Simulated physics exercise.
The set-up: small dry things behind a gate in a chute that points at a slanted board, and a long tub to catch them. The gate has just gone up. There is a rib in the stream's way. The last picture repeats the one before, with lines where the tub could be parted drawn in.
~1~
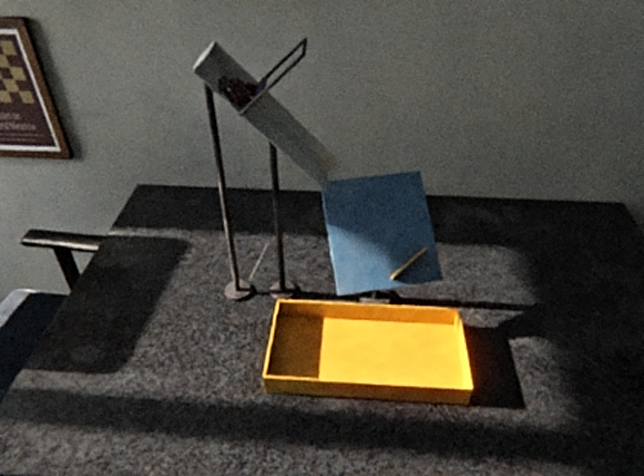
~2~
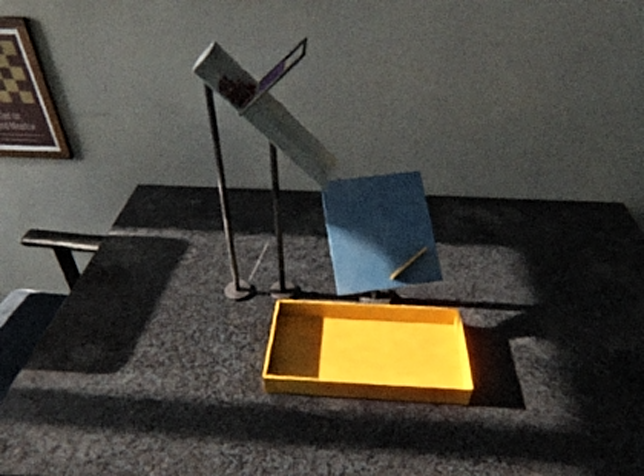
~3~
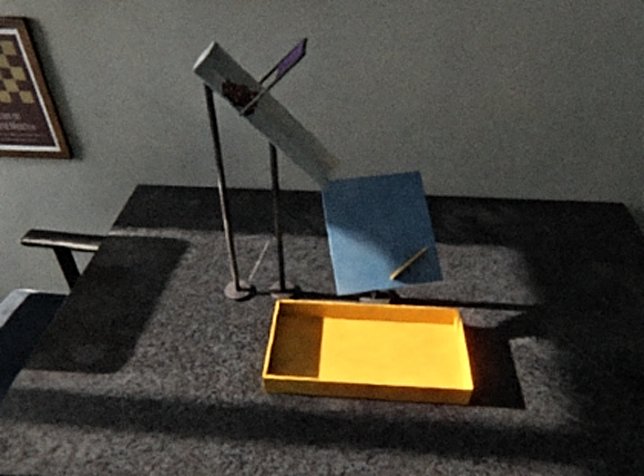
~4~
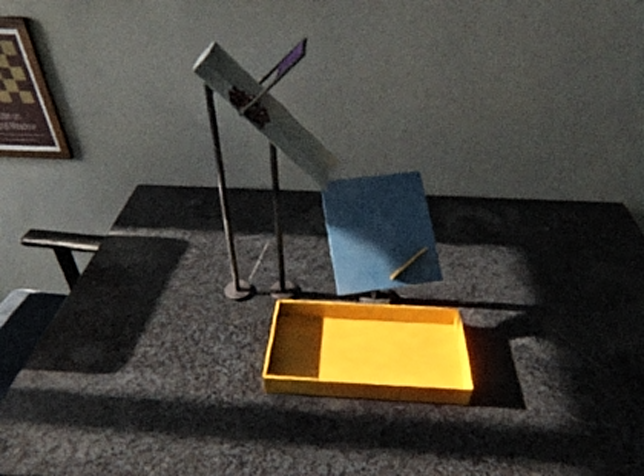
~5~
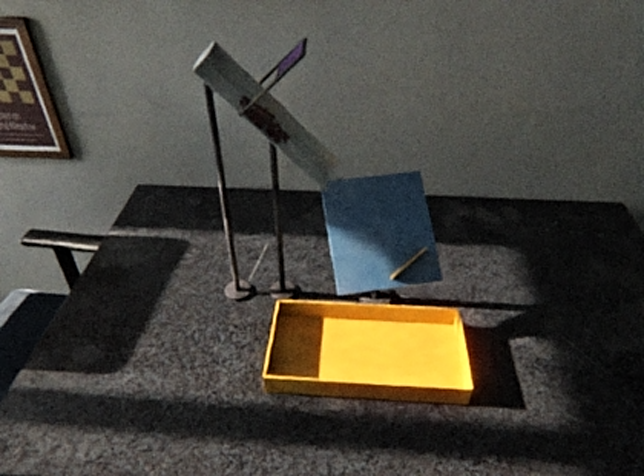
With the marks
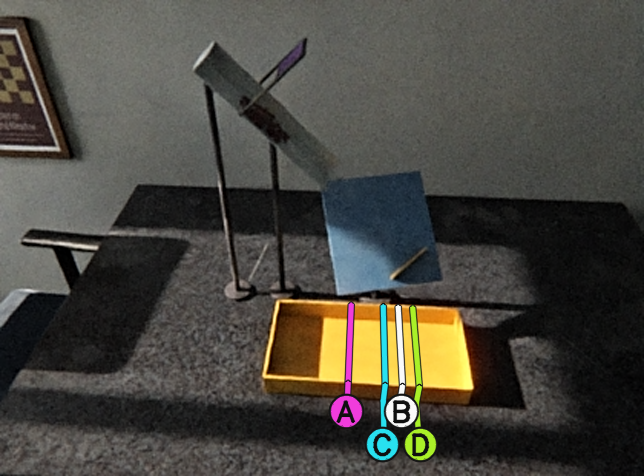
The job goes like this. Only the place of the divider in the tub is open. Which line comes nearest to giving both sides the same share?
Line C.
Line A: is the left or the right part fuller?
The right side.
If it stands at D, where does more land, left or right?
More lands on the left.
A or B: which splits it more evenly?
B.
On the marked copy, line A crosses the front rim at (348, 381); line B crosses the front rim at (402, 385); line C crosses the front rim at (385, 383); line D crosses the front rim at (419, 385).
If A is chosen, of what is caught, a stray few on the left of the divider, nearly all on the right.
If B is chosen, of what is caught, most on the left of the divider, about a quarter on the right.
If C is chosen, of what is caught, about half on the left of the divider, about half on the right.
If D is chosen, of what is caught, nearly all on the left of the divider, a small part on the right.
